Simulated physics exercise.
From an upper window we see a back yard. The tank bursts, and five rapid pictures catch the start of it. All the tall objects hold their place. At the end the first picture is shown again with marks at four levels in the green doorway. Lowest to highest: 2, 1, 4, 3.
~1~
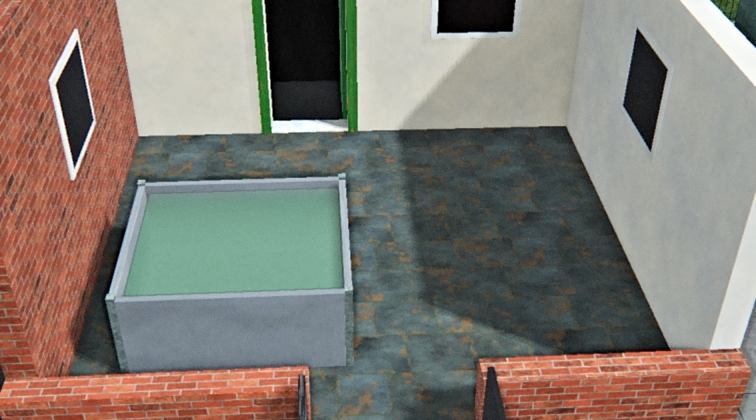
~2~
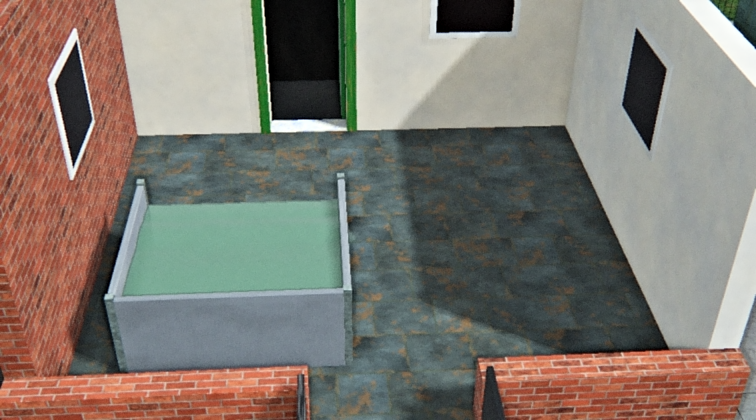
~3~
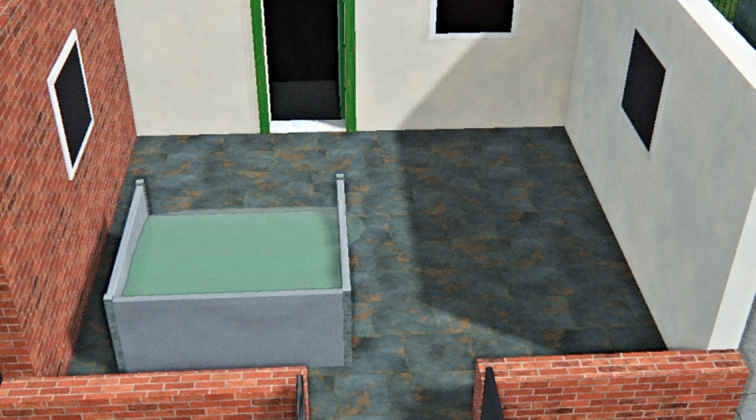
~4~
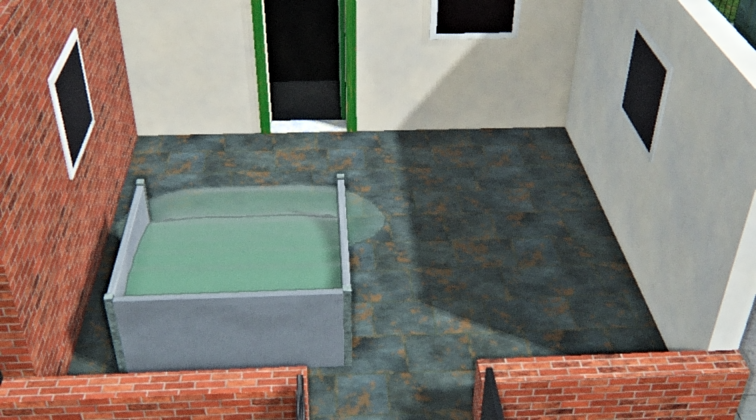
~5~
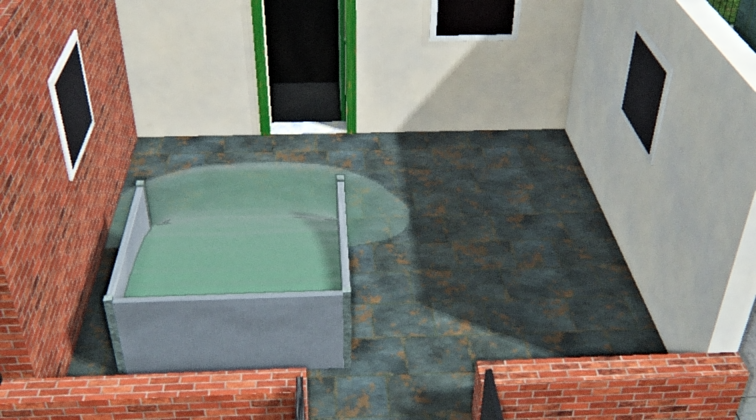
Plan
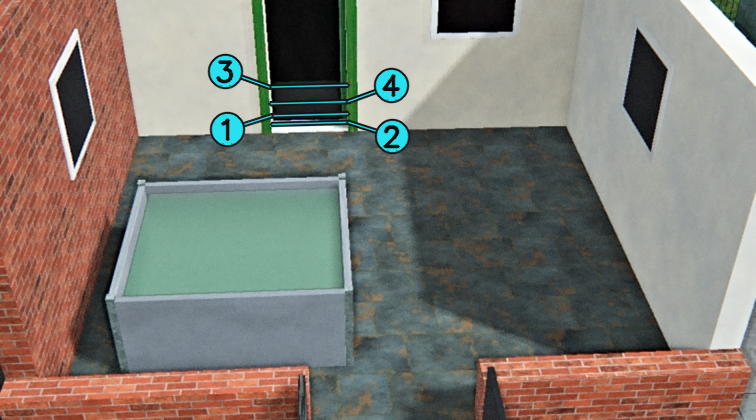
Green water pours out of the tank's open back and spreads across the dark yard floor.
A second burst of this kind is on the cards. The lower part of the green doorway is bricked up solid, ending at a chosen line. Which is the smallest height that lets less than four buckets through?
The limit is 4.
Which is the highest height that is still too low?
1.
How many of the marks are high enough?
Two of them.
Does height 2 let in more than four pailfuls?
Yes, that goes wrong.
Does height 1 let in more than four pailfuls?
Yes.
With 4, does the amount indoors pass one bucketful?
No.
On the marked copy, 1 at (309, 114); 2 at (310, 123); 3 at (308, 86); 4 at (309, 102); from the bottom up 2, 1, 4, 3.
Choosing 1, about 10 bucketfuls get in.
Choosing 2, dozens of bucketfuls pour in.
Choosing 3, nothing gets over.
Choosing 4, a splash gets over, under a bucket.
